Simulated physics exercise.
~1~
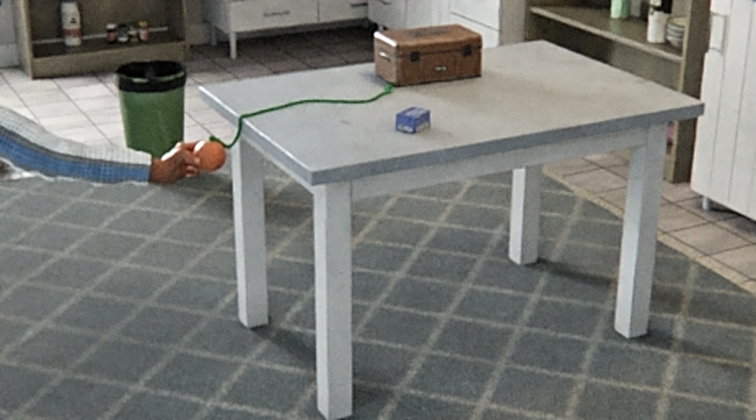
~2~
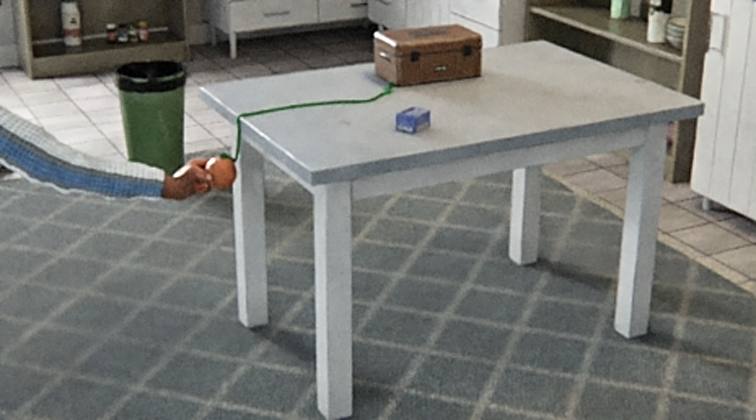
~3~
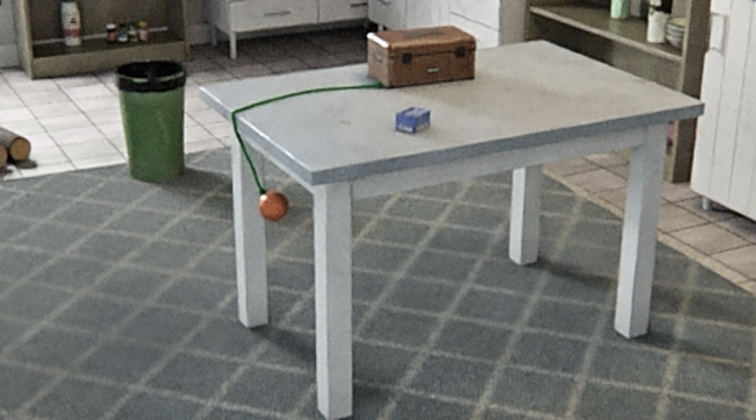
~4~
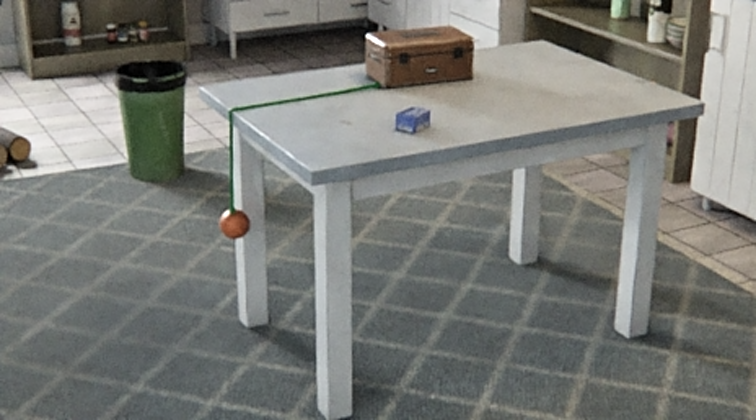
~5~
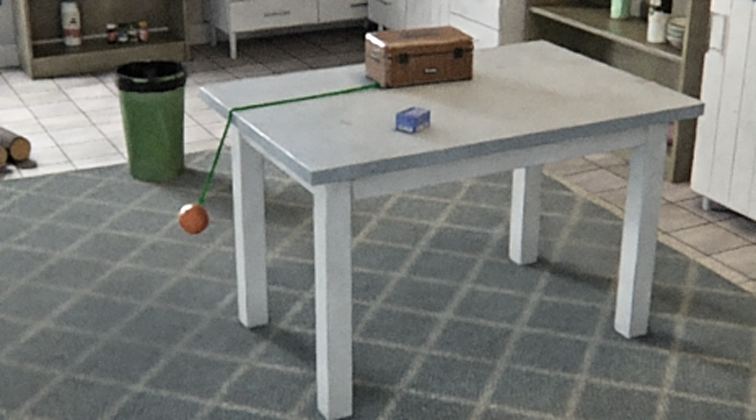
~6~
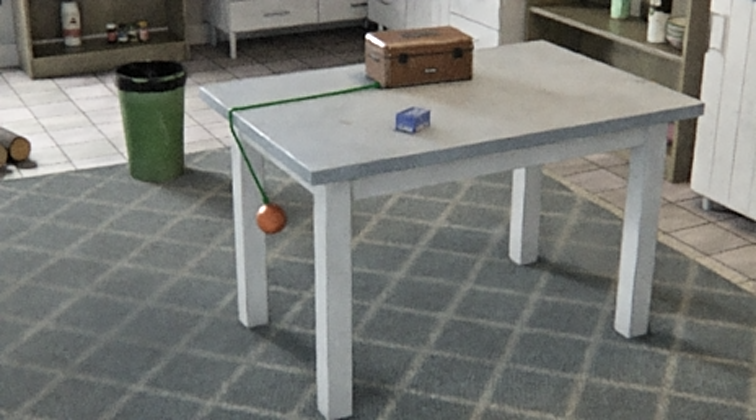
An orange on a green cord was lowered beside a white table by a hand, which let go and drew back. The orange swung back and forth below the edge, the brown toolbox shifted slightly, and the blue box stayed put as the orange still hung.
